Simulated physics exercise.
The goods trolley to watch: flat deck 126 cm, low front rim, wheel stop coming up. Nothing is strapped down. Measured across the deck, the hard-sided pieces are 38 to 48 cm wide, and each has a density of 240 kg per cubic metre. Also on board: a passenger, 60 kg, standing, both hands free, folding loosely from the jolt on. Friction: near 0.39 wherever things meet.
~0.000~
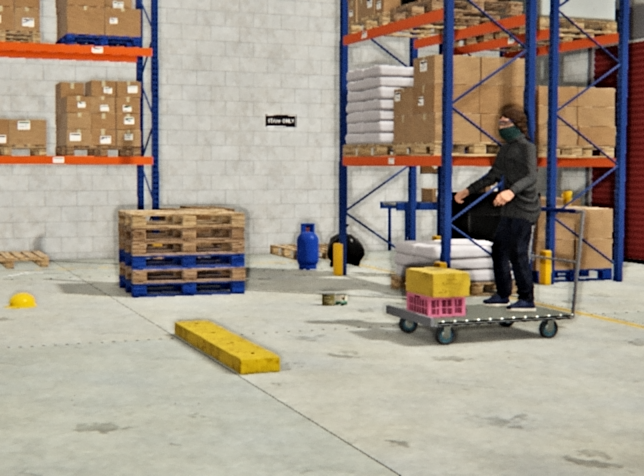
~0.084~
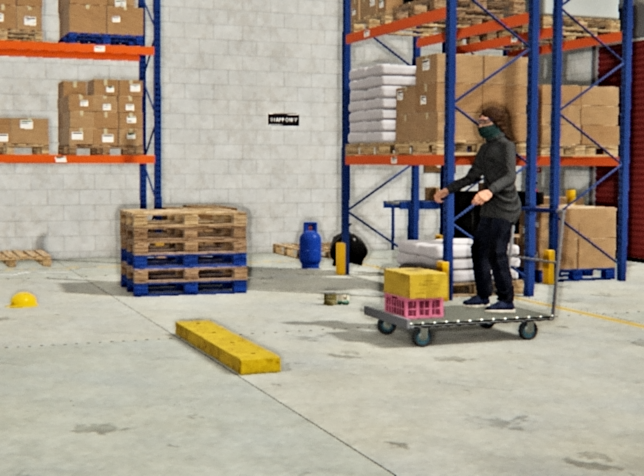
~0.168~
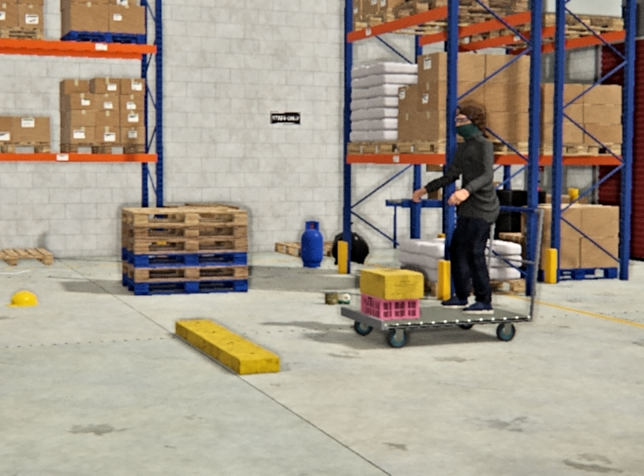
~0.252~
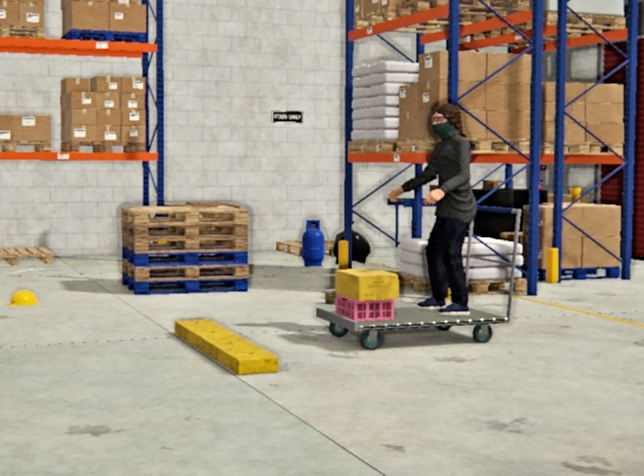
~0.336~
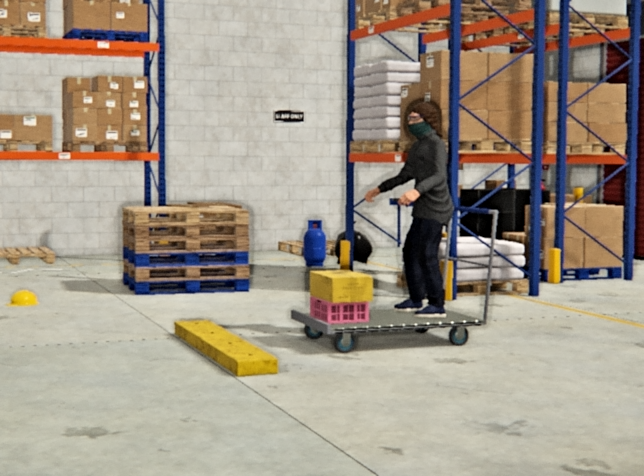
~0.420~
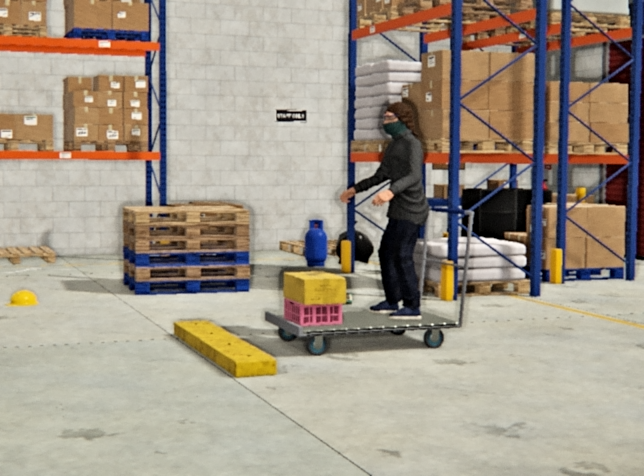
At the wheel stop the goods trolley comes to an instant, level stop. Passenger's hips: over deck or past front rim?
Yeah, it escapes over the edge.
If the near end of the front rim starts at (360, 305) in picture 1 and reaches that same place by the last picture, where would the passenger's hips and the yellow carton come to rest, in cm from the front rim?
The hips would end up 10 cm past the front rim, and the yellow one 80 cm past it.
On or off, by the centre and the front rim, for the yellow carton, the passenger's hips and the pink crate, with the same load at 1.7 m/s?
In that case yellow off, hips on, pink on.
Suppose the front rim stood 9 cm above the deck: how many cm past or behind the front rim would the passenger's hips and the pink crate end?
With that rim, hips finish 50 cm past and pink stays 20 cm behind.
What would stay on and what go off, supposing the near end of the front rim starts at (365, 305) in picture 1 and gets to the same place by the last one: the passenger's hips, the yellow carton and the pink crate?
Hips - dropped, yellow - dropped, pink - kept.
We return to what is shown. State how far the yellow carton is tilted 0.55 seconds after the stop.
Tilt: Around 0°.
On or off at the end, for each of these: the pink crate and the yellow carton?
End result - pink: Stays; yellow: Goes over.
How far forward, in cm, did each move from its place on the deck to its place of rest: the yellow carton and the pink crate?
Yellow 125 cm forward, pink -5 cm forward.
After 0.58 s the deck stops.
After 1.13 s the passenger's hips are 1 cm past the rim, near (227, 274) in the last picture's view.
After 1.58 s the passenger's hips are 49 cm past the rim, near (161, 344) in the last picture's view.
Final state at 3.2 s, past the rim, yellow carton and the passenger's hips; behind it, pink crate.
